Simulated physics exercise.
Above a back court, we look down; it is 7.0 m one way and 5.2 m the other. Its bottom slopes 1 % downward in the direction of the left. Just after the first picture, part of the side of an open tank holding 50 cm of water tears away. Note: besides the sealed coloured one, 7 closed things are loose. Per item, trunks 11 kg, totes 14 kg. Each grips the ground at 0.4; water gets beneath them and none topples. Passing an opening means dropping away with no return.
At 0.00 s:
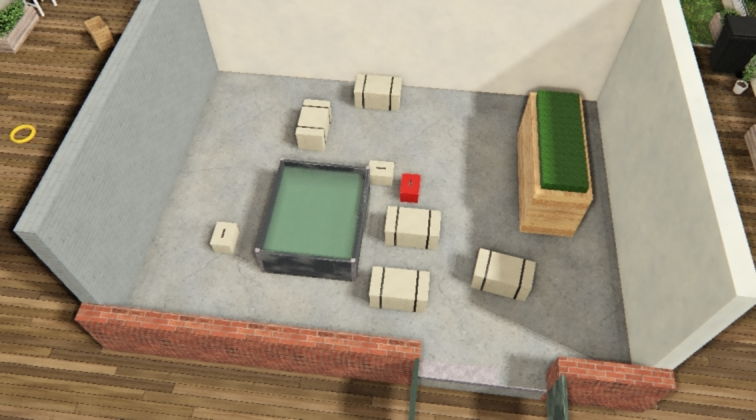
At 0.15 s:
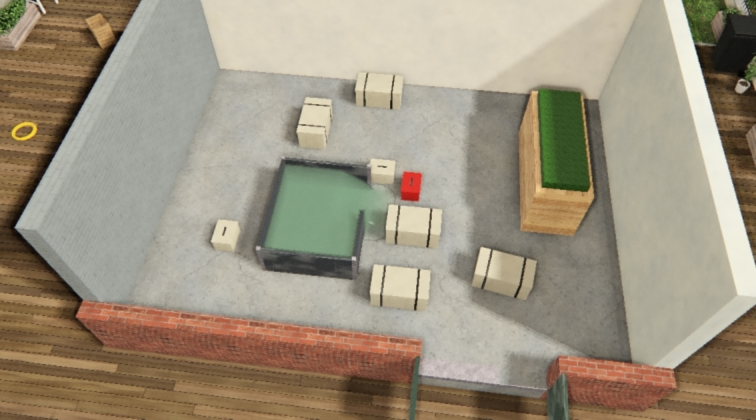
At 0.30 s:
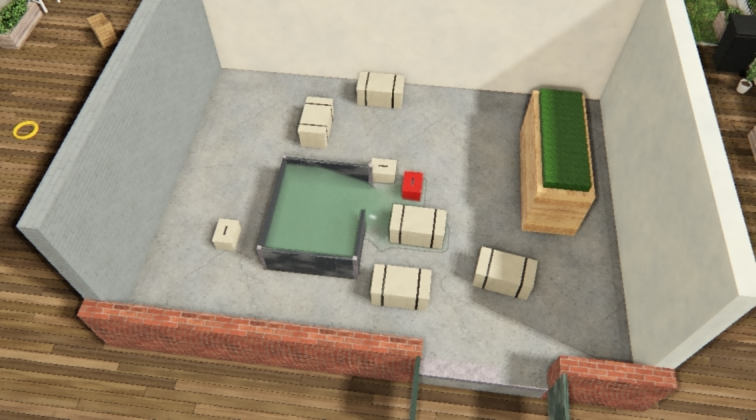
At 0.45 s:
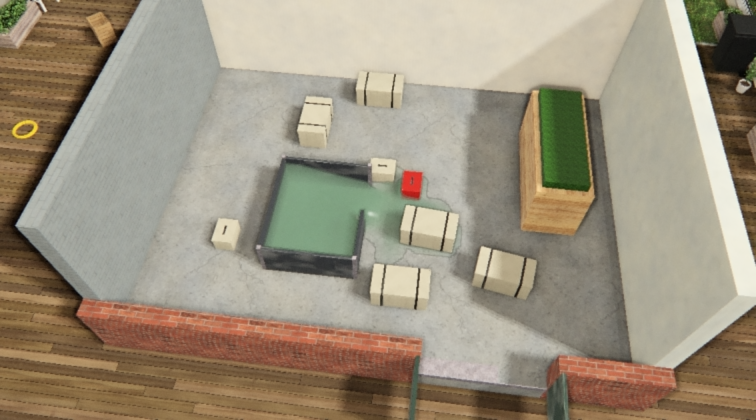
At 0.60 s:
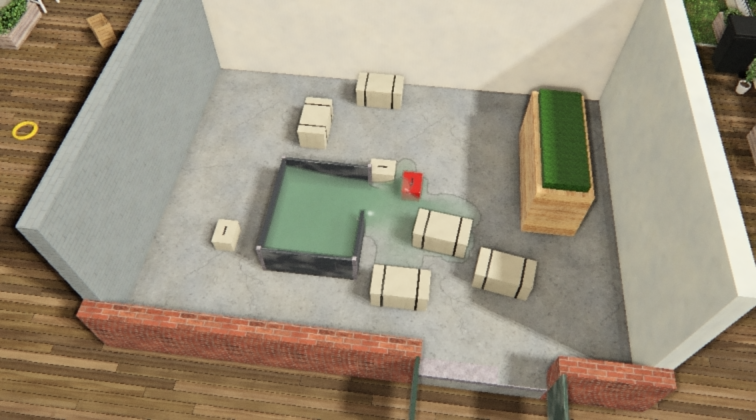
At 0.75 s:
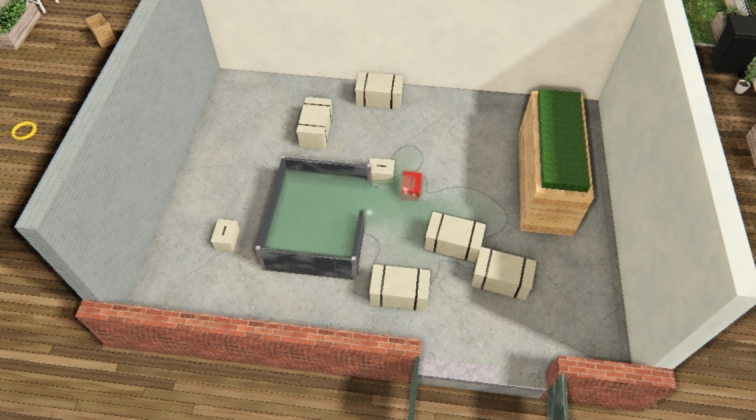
In a walled court, water spreads from an open tank and pushes one crate right.
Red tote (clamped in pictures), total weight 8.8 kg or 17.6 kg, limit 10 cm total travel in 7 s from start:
Both fail.
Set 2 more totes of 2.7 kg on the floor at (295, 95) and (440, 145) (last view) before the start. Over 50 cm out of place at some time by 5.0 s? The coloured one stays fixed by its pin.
The first is within the limit, the second over the limit.
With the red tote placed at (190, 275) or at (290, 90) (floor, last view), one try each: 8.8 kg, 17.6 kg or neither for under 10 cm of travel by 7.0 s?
One by one: Lighter mass suffices; lighter mass suffices.
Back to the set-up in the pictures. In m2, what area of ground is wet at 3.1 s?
Roughly 17 m2.
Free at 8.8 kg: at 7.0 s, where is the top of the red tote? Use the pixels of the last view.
Pixel estimate: Near (401, 94).
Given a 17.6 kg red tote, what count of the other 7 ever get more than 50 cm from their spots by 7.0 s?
All told, that gives 3.
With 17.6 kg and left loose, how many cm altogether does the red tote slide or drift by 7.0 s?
I'd say close to 250 cm in total.
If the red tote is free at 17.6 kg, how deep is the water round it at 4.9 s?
Close to 6 cm deep.
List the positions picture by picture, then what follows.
In the first frame, the red tote at (411, 184), on the bottom; water covers 2.0 m2; 0 of 8 have shifted.
In the second frame, the red tote at (412, 182), on the bottom; 2.4 m2 under water; 0 of 8 have shifted.
In the third frame, the red tote at (413, 182), on the bottom; 2.7 m2 under water; 0 of 8 have shifted.
In the fourth frame, the red tote at (412, 181), on the bottom; 3.2 m2 under water; 1 of 8 have shifted.
In the fifth frame, the red tote at (412, 182), on the bottom; water covers 4.0 m2; 1 of 8 have shifted.
In the sixth frame, the red tote at (412, 182), on the bottom; 4.9 m2 under water; 1 of 8 have shifted.
After 1.4 s the red tote would be 151 cm from its start with 8.8 kg and 105 cm from its start with 17.6 kg; 6 cm of water round it then.
After 3.1 s the red tote would be 243 cm from its start with 8.8 kg and 218 cm from its start with 17.6 kg; 6 cm of water round it then.
After 4.9 s the red tote would be 197 cm from its start with 8.8 kg and 227 cm from its start with 17.6 kg; 6 cm of water round it then.
After 7.0 s the red tote would be 196 cm from its start with 8.8 kg and 227 cm from its start with 17.6 kg; 4 cm of water round it then.
